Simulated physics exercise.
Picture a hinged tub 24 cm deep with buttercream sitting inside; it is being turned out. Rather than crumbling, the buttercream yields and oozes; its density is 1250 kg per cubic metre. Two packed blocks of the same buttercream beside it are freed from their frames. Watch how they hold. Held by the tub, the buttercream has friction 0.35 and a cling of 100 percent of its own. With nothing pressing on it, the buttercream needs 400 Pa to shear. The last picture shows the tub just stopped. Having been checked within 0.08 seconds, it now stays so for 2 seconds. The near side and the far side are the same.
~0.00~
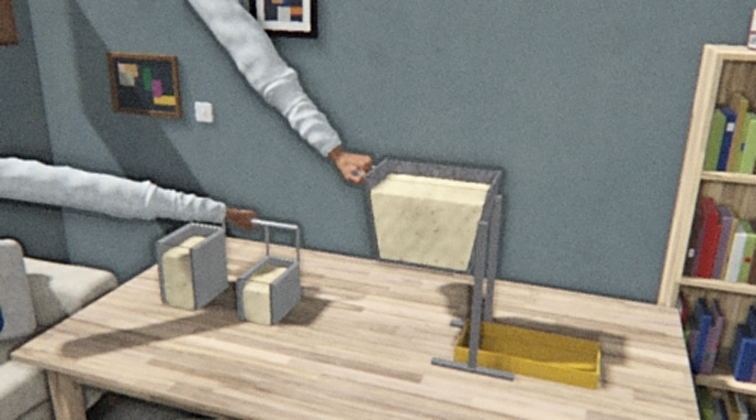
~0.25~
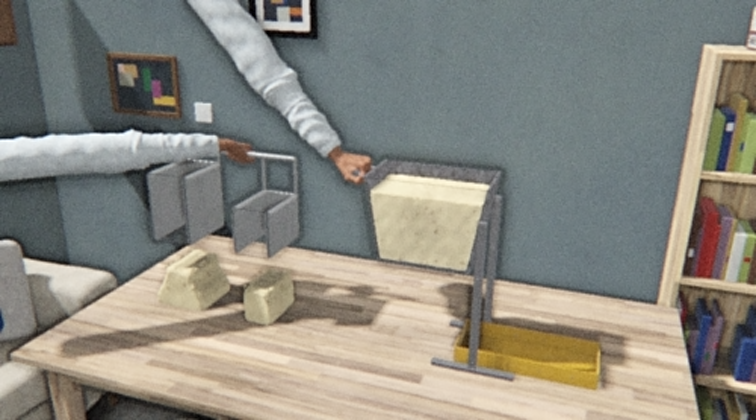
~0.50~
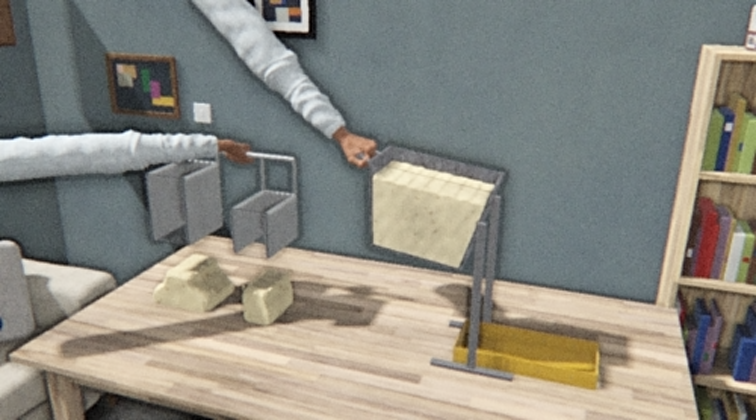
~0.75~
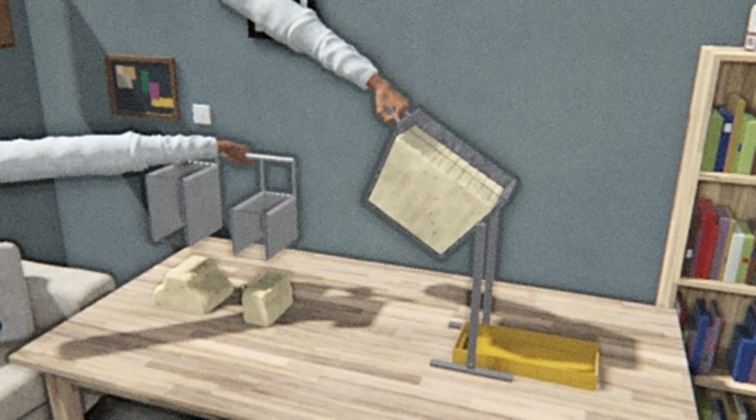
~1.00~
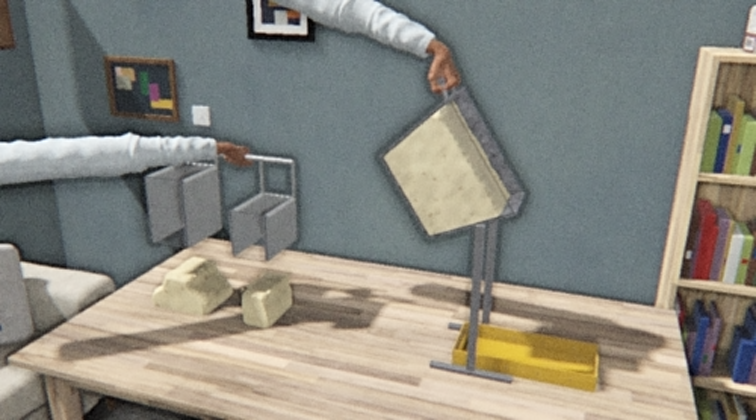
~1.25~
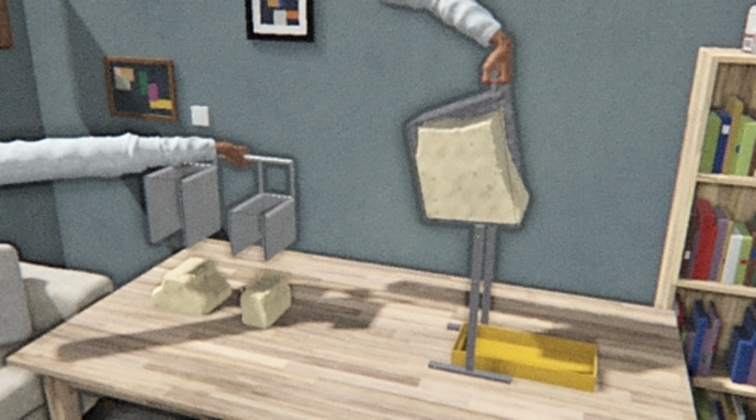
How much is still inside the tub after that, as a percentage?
Close to 47 % is still inside the tub.
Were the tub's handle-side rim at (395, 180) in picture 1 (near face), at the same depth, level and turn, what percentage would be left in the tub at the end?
70 %.
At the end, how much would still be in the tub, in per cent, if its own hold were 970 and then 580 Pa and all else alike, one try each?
First 100 %, second 60 %.
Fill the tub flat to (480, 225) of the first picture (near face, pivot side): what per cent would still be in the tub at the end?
I'd put it close to 70 in a hundred.
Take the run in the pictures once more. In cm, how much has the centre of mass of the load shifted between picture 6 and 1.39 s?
Shift: Roughly 6 cm.
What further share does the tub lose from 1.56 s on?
I'd say close to 14 in a hundred.
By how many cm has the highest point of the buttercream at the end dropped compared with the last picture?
The top ends up some 15 cm below its level in the last picture.
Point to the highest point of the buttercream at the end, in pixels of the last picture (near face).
I'd say it peaks at roughly (445, 175) in the last picture.
After 1.39 s, the tub is at 77 degrees and holds 84 %.
After 1.56 s, the tub is at 77 degrees and holds 60 %.
After 1.73 s, the tub is at 77 degrees and holds 50 %.
After 1.90 s, the tub is at 77 degrees and holds 47 %.
After 3.25 s, the tub is at 77 degrees and holds 47 %.
